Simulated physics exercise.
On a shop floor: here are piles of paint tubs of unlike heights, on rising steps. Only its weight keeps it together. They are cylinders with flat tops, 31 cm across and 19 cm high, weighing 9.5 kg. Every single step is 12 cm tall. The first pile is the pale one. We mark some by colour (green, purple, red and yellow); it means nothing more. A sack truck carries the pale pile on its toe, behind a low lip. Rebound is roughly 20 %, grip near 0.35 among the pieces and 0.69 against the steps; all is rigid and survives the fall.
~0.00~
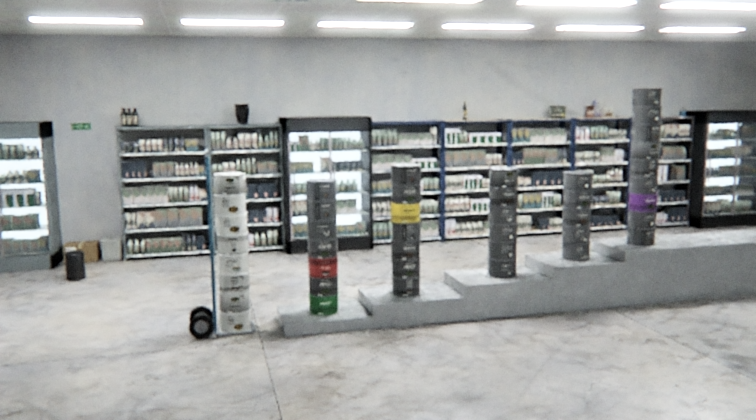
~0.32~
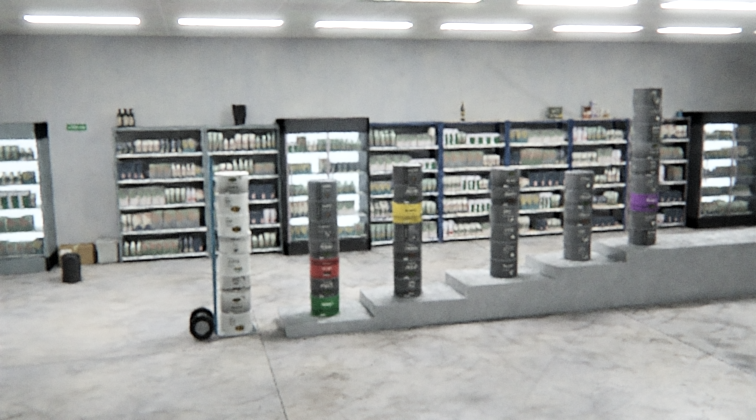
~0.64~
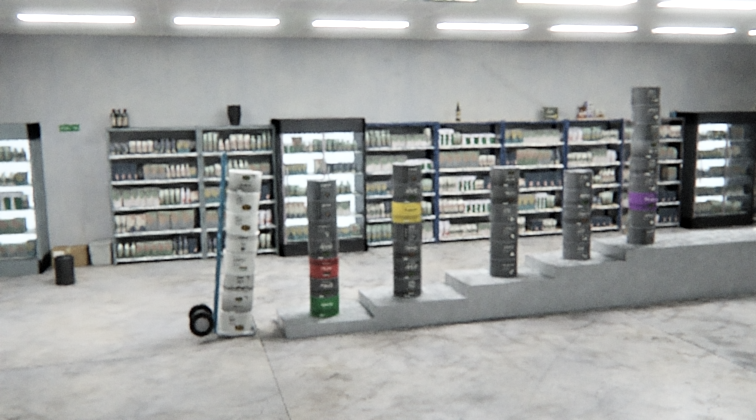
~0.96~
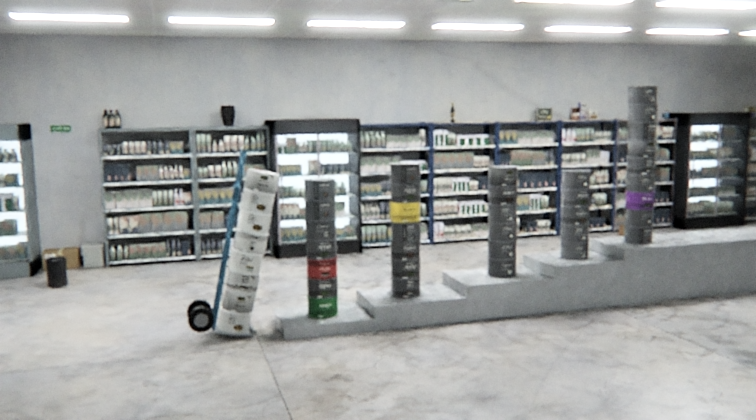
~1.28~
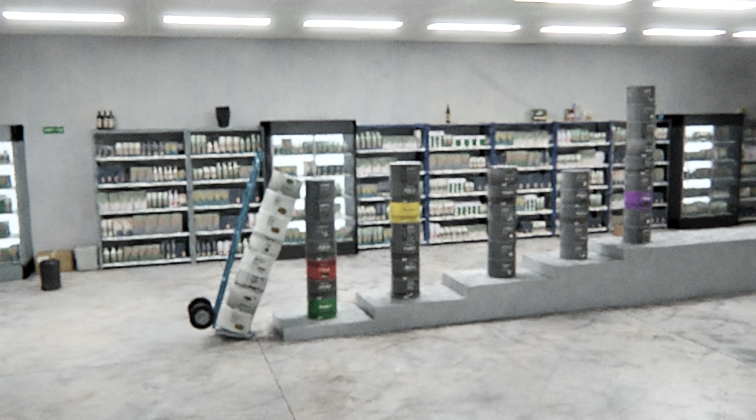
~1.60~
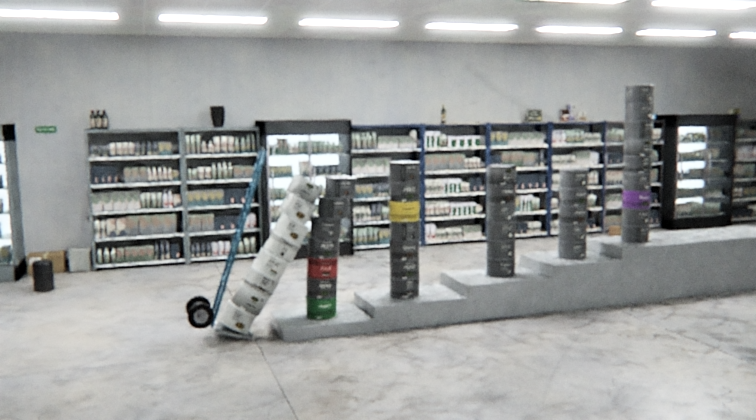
The video shows a sack truck with a pale stack of tubs tilting forward to the right on a shop floor, the stack leaning further until its upper tubs press against the neighbouring grey, red and green pile, whose top shifts.
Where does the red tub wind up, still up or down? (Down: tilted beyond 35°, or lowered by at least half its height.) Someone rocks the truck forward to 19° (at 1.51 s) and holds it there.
Once all is still, the red tub is down.
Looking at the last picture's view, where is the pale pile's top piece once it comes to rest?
(398, 374).
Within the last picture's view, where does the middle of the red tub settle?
Look near (372, 284) in the last frame.
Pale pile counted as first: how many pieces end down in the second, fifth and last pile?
For the second pile 6, for the fifth pile 4, for the last pile 0.
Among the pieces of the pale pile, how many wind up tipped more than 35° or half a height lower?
Exactly 8 of the pale pieces.
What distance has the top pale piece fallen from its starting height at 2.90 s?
Roughly 60 cm lower.
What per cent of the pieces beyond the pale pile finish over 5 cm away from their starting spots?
The share is 70 per cent.
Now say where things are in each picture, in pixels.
In the first picture (pixels give the middle of a visible side; the camera moves round a little), truck frame (209, 194) 0° forward; red tub (326, 268); green tub (326, 306); purple tub (651, 203); none of the others has stirred.
Truck frame (212, 194) 1° forward; red tub (327, 269), in the second picture.
Truck frame (223, 190) 6° forward, top of the pale pile leaning 6°; red tub (327, 269); none of the others has stirred, in the third picture.
Truck frame (239, 187) 12° forward, top of the pale pile leaning 13°; red tub (325, 270); none of the others has stirred, in the fourth picture.
Truck frame (252, 187) 18° forward, top of the pale pile leaning 22°; red tub (325, 270); none of the others has stirred, in the fifth picture.
Truck frame (255, 186) 19° forward, top of the pale pile leaning 31°; red tub (326, 269) 21 mm from its place; green tub (325, 309); yellow tub (409, 212); movement in 5 of them, in the sixth picture.
After 2.90 s, 8 of the pale pile down; 12 of the 34 other tubs down; red tub 40° from how it stood, 18 cm lower; yellow tub 35° from how it stood, 29 cm lower.
After 5.72 s, 8 of the pale pile down; 19 of the 34 other tubs down; red tub 41° from how it stood, 18 cm lower; yellow tub 57° from how it stood, 41 cm lower.
In the end (8.7 s), 8 of the pale pile down; 21 of the 34 other tubs down; red tub 41° from how it stood, 18 cm lower; yellow tub upside down; green tub 8 cm from its place. From the last view, middles, red tub near (372, 284), yellow tub near (561, 321).
